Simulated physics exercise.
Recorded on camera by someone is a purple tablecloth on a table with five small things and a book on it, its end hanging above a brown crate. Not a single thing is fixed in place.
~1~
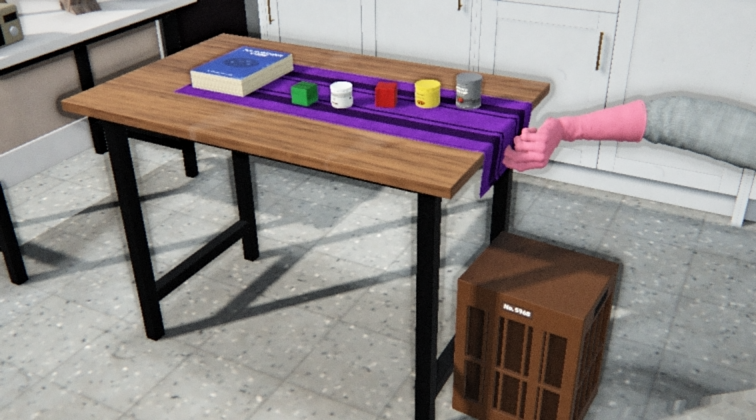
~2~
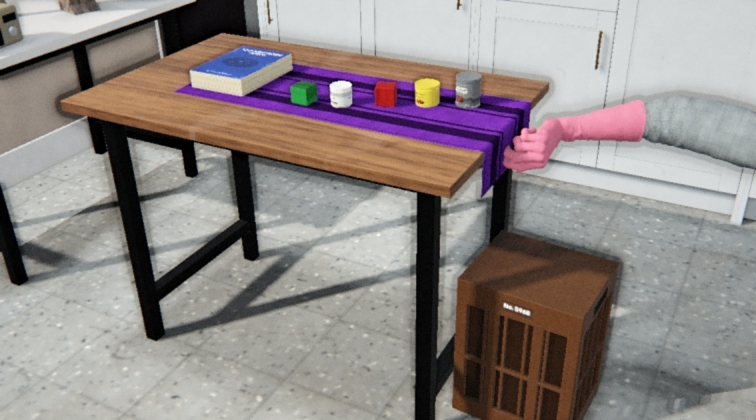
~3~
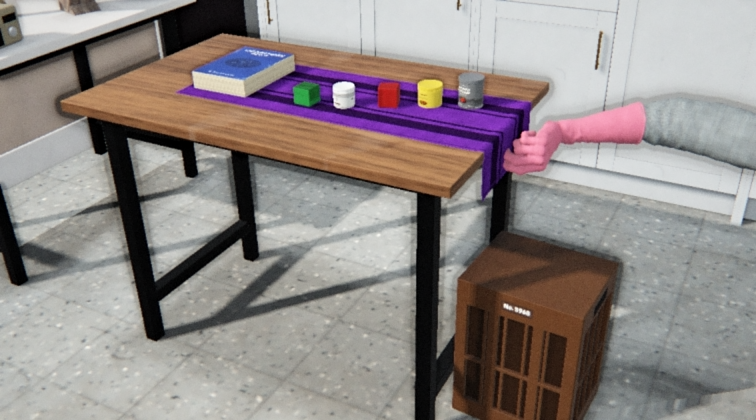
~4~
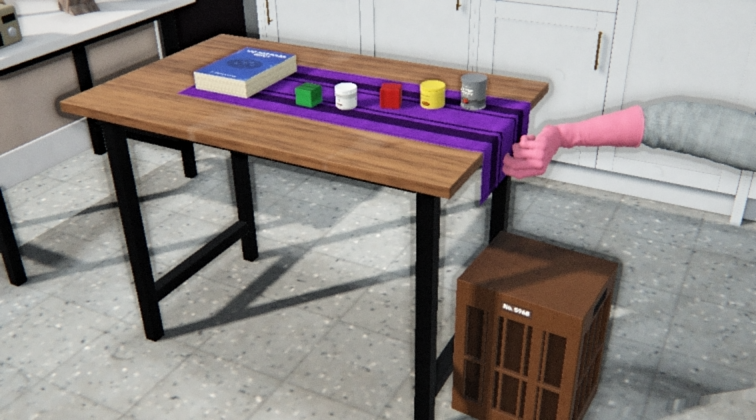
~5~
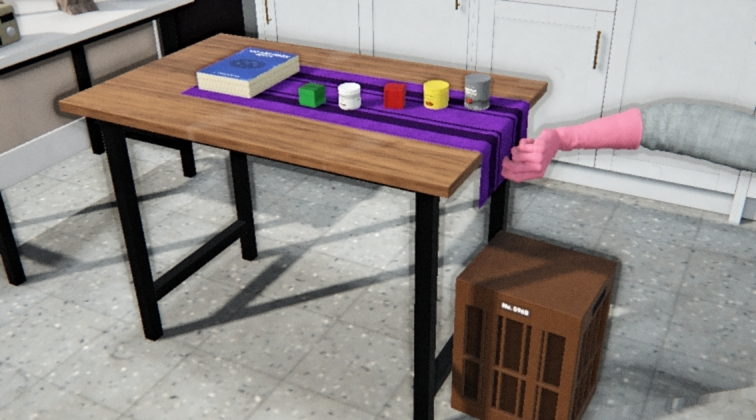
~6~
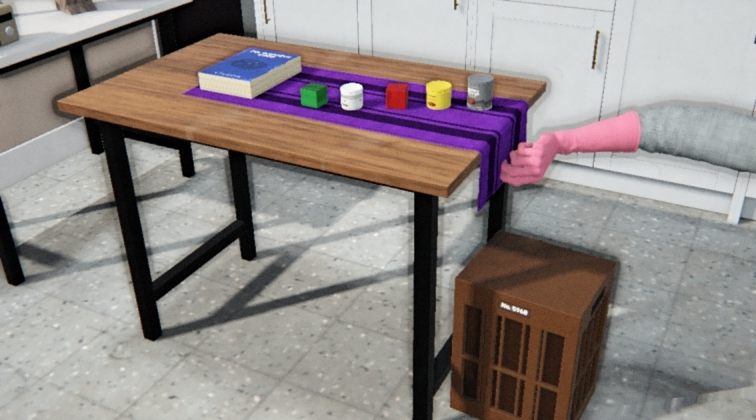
In a kitchen, a pink-gloved hand slowly pulls a purple tablecloth and its objects slightly rightward.
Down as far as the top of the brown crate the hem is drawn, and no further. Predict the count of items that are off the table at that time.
Just two fall.
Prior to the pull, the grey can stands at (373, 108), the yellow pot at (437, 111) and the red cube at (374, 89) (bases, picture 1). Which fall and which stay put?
The grey can remains up; the yellow pot goes over; the red cube keeps its place on top.
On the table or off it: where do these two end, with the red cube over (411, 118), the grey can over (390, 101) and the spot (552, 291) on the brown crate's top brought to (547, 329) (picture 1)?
The red cube? Lost. The grey can? Lost.
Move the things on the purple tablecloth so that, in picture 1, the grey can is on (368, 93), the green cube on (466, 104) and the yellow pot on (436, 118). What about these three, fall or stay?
I'd say the grey can hangs on, the green cube takes a fall, and the yellow pot takes a fall.
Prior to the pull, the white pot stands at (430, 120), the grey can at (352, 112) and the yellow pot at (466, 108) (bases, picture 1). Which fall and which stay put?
Outcome: White pot falls away, grey can stays aboard, yellow pot falls away.
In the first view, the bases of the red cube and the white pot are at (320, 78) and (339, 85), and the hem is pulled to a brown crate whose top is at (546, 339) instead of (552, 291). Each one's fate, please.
Red cube: Safe; white pot: Safe.
A little later, hem near (501, 218); all still up.
Next, hem on the crate; grey can and yellow pot gone.
When it is over, hem on the crate; grey can and yellow pot gone. The table loses two.
